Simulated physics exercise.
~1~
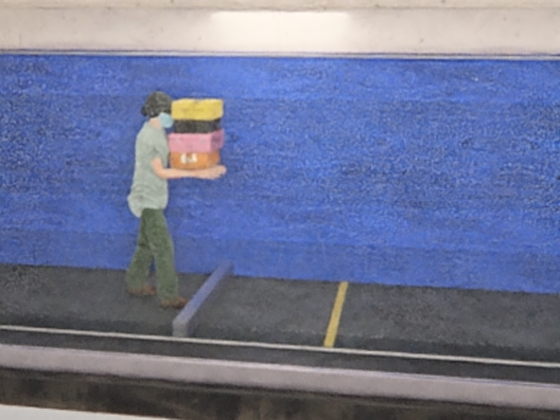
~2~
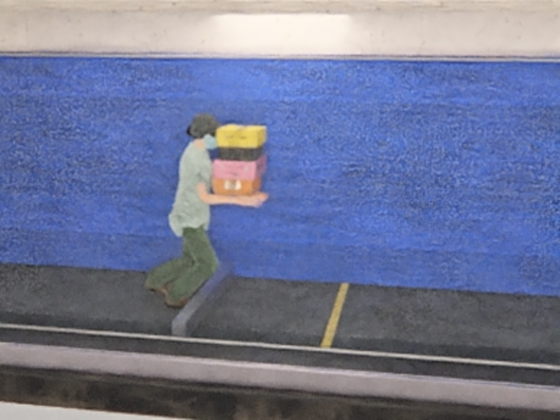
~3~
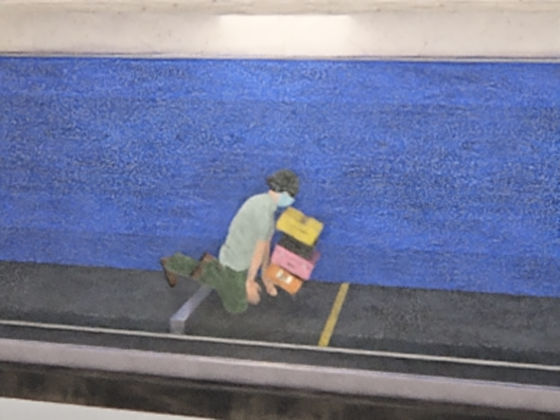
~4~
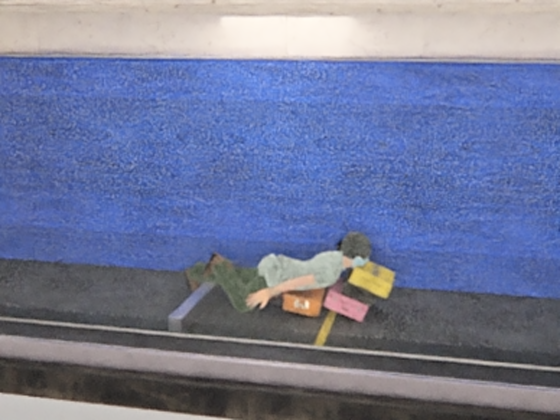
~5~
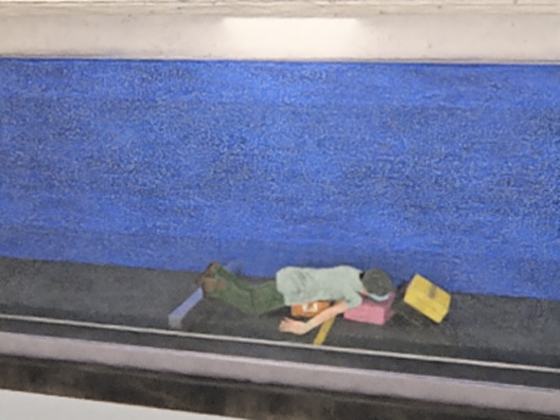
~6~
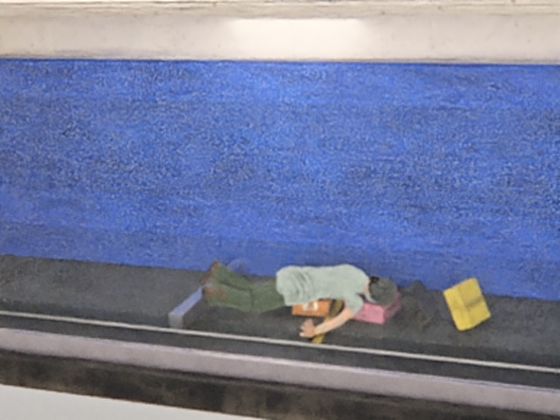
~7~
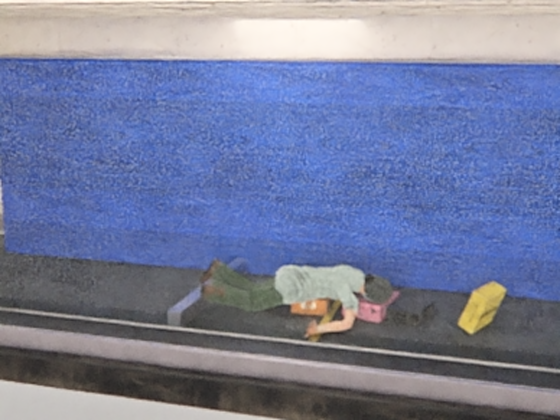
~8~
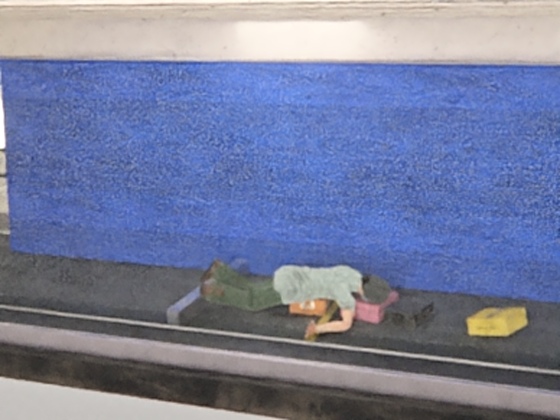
On a dark floor before a blue wall, a masked person carrying four stacked boxes pitches forward over a low rail, falling face down as the boxes spill rightward; the yellow one tumbles farthest, and the person lies still, head past the yellow line.
